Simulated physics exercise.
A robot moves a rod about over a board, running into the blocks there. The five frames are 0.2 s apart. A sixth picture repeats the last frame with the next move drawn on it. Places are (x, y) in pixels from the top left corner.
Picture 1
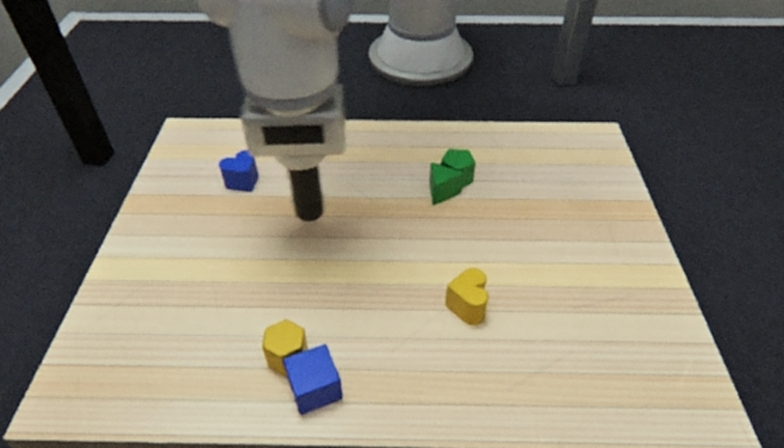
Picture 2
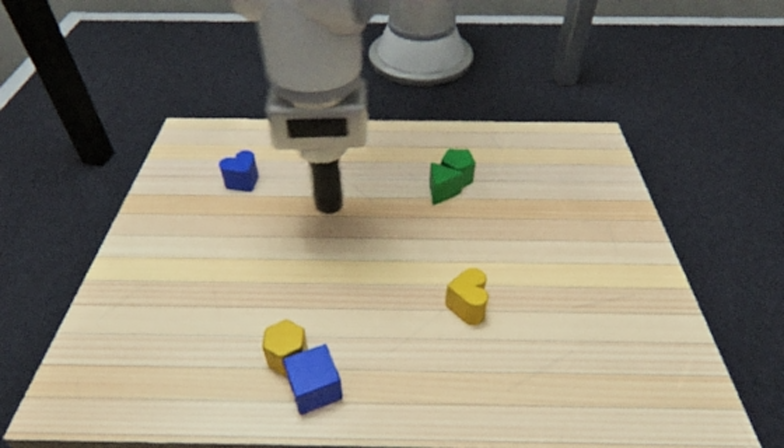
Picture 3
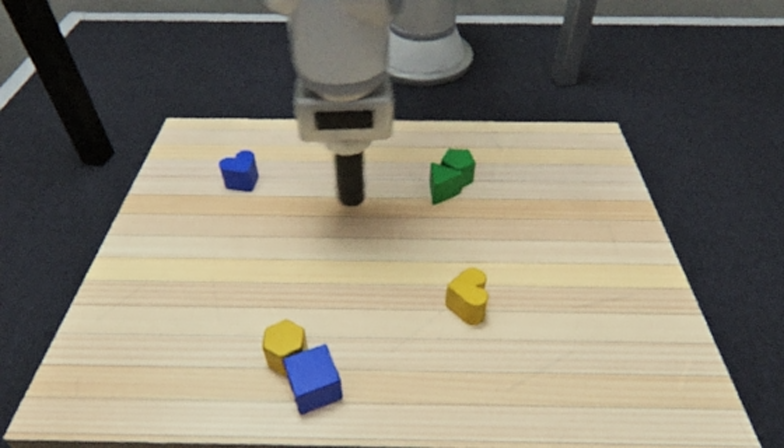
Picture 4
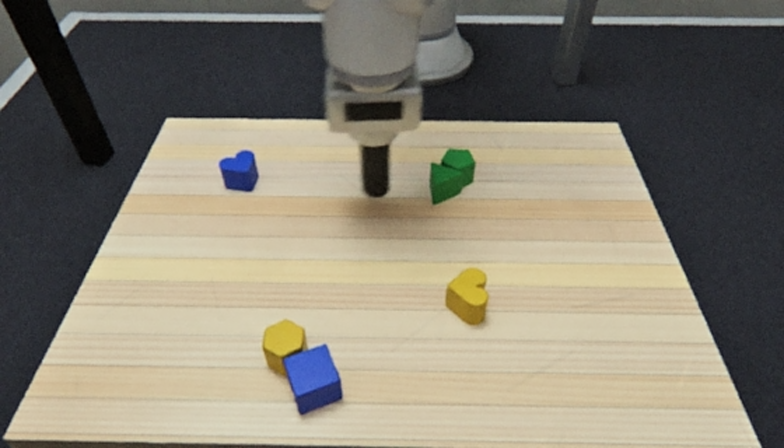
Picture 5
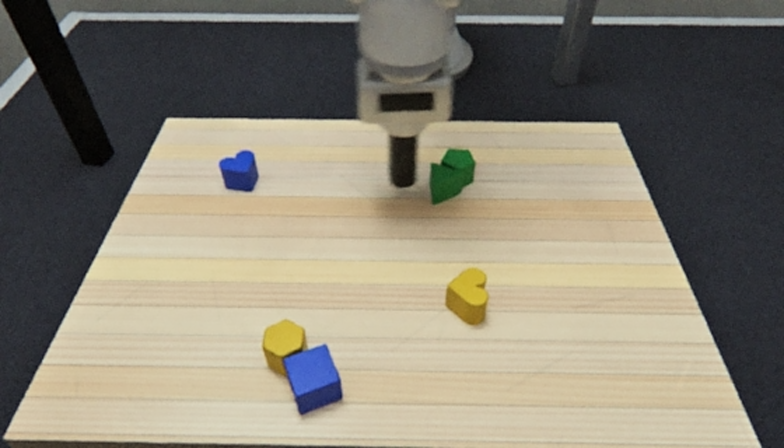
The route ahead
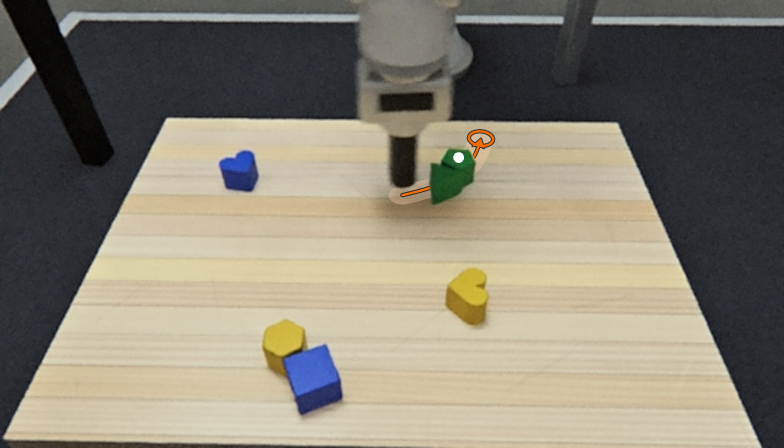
A robot arm moved its dark rod steadily to the right above the wooden board, from near the blue heart to beside the two green blocks, while all the blocks stayed still.
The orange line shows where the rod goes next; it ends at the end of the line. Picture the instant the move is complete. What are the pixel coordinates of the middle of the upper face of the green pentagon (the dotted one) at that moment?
It will likely be found at (504, 140).
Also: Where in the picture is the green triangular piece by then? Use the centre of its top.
It should be at (473, 170) by then.
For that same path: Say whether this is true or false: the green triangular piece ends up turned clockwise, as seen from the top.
My answer: True.
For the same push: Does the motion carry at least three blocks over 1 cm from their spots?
No.
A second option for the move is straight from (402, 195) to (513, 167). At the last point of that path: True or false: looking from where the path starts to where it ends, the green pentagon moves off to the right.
The claim does not hold.
The drawn path runs from (402, 195) over (443, 183) and (470, 163) to (481, 138); the dot is on the green pentagon.
The first path, step by step. One third of the way, rod at (445, 168); green triangular piece at (468, 172), turned 15° clockwise; green pentagon at (473, 153), turned 20° anticlockwise.
Two thirds of the way, rod at (472, 148); green triangular piece at (473, 170), turned 45° clockwise; green pentagon at (501, 143).
At the end, rod at (483, 124); green triangular piece at (473, 170), turned 45° clockwise; green pentagon at (504, 140), turned 15° clockwise.
